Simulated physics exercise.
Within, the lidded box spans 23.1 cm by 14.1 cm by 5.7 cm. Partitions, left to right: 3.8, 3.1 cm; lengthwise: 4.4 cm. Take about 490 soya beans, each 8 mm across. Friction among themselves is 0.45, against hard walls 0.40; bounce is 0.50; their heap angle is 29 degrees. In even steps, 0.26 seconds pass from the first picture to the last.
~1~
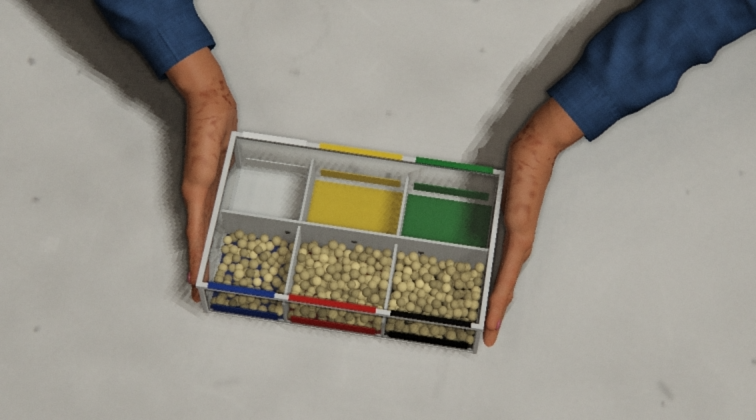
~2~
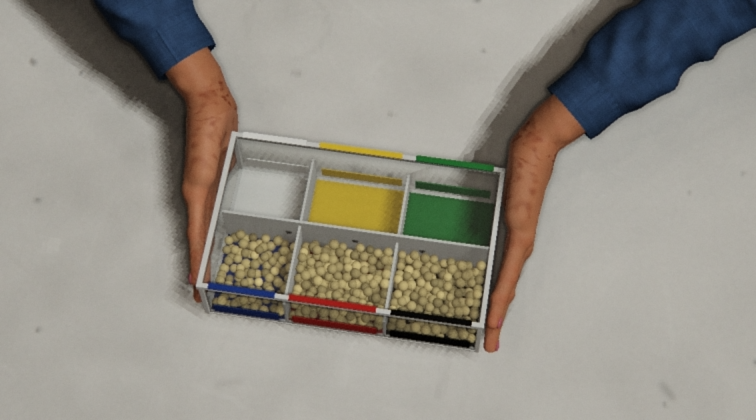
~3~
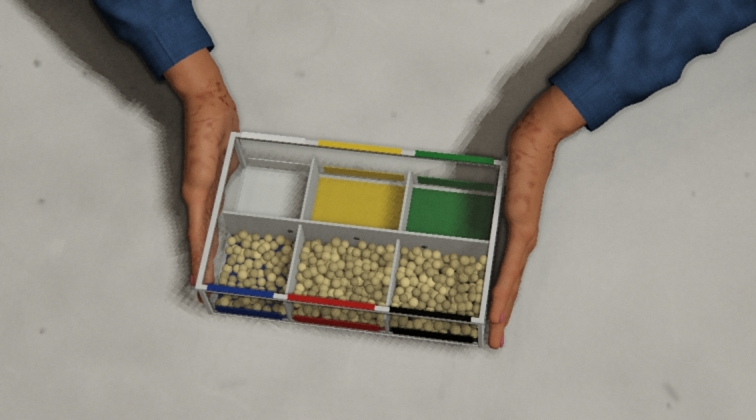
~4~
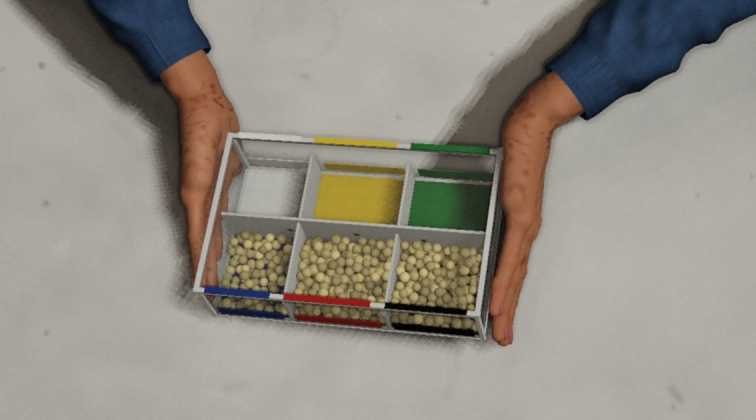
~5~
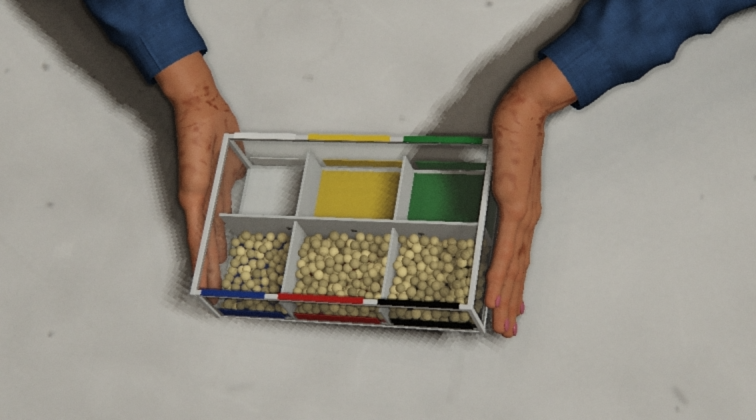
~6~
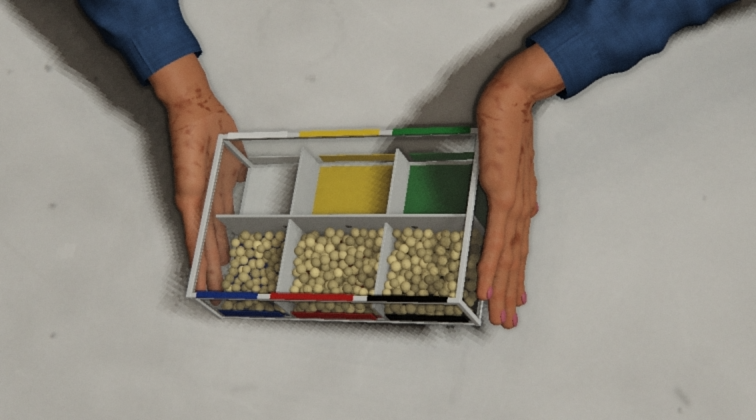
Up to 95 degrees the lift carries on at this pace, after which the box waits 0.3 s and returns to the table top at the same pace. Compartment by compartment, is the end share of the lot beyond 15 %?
Outcome: Red: Clears the bar; blue: Clears the bar; green: Does not clear the bar; yellow: Does not clear the bar; white: Does not clear the bar; black: Does not clear the bar.
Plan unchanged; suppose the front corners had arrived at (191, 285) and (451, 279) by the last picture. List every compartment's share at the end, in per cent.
Per cent at the finish: Red 45, blue 45, green 0, yellow 0, white 5, black 5.
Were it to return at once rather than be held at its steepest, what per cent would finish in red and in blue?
Red 45, blue 50.
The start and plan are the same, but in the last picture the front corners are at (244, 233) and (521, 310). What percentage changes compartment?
Roughly 40 per cent.
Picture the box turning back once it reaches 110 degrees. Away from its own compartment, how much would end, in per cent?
Result: Some 55 %.
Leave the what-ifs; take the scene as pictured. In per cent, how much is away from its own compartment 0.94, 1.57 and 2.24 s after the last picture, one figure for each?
45, 55, 55.
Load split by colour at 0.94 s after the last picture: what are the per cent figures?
In per cent: Red 50; blue 45; green 0; yellow 0; white 0; black 10.
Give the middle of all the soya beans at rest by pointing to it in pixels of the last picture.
When it all comes to rest, the middle is near (290, 285).
Then, 0.94 s after the last picture, tilt 95 degrees; red 50 %, blue 45 %, black 10 %.
Then, 1.57 s after the last picture, tilt 49 degrees; red 40 %, blue 55 %, black 5 %.
Then, 2.24 s after the last picture, tilt 0 degrees; red 40 %, blue 55 %, black 5 %.
In the end, red 40 %, blue 55 %, green 0 %, yellow 0 %, white 0 %, black 5 %.
